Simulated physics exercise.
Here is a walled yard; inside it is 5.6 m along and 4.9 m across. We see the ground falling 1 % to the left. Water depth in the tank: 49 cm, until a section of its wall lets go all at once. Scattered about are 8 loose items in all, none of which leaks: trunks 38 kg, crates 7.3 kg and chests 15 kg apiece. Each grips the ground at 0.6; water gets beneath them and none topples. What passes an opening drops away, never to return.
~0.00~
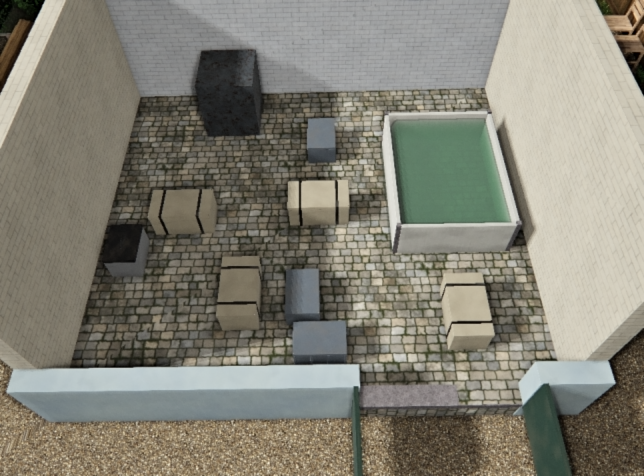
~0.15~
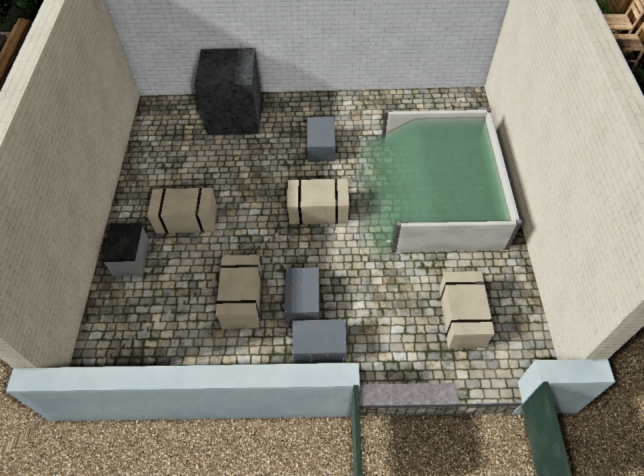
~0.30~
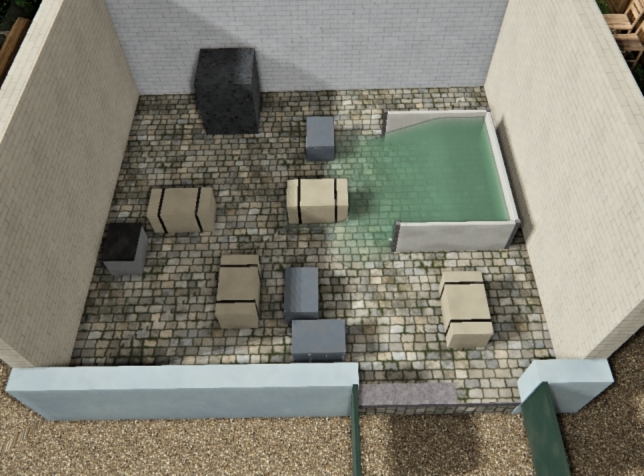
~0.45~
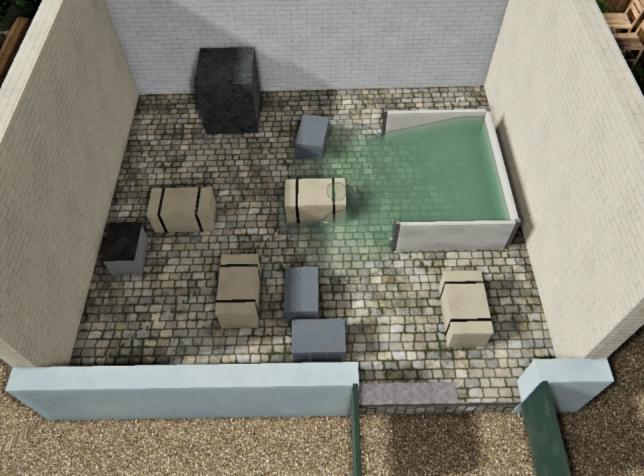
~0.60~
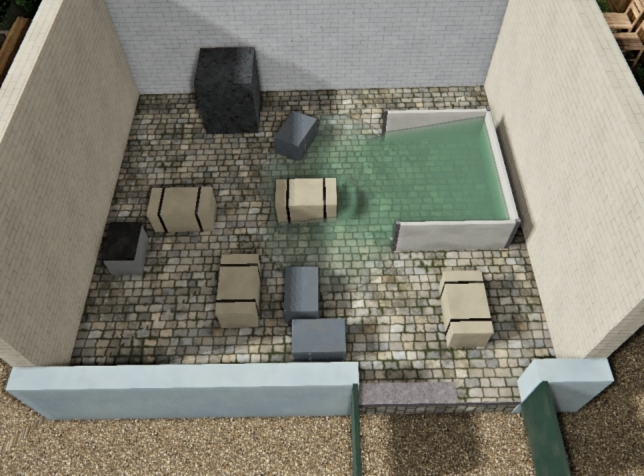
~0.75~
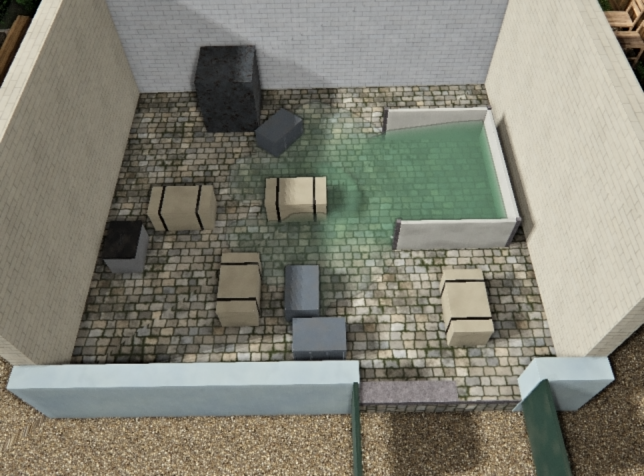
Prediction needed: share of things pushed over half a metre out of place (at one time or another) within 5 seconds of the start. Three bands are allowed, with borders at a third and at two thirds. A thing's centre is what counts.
That would be two thirds or more of them.
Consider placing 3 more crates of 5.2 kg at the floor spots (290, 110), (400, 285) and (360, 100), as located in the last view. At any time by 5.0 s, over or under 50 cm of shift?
In the order asked: Farther than that, not as far, farther than that.
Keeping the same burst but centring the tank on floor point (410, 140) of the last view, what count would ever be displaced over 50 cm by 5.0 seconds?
That would give 3.
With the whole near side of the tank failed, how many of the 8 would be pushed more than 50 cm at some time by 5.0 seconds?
Count: 2.
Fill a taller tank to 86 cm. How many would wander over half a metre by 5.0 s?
With that change, 7 of them.
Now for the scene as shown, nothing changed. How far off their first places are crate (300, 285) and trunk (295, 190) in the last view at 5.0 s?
In that order: 20 cm, 140 cm.
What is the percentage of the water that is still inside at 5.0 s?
Still held: Near 100 %.
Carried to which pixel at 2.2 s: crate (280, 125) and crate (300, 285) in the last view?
Roughly (146, 135), then roughly (270, 336).
After 1.1 s 2 of 8 are over 50 cm from their spots; 0 afloat.
After 2.2 s 4 of 8 are over 50 cm from their spots; 2 afloat.
After 3.5 s 5 of 8 are over 50 cm from their spots; 4 afloat.
After 5.0 s 5 of 8 are over 50 cm from their spots, and 6 have been at some point; 5 afloat.
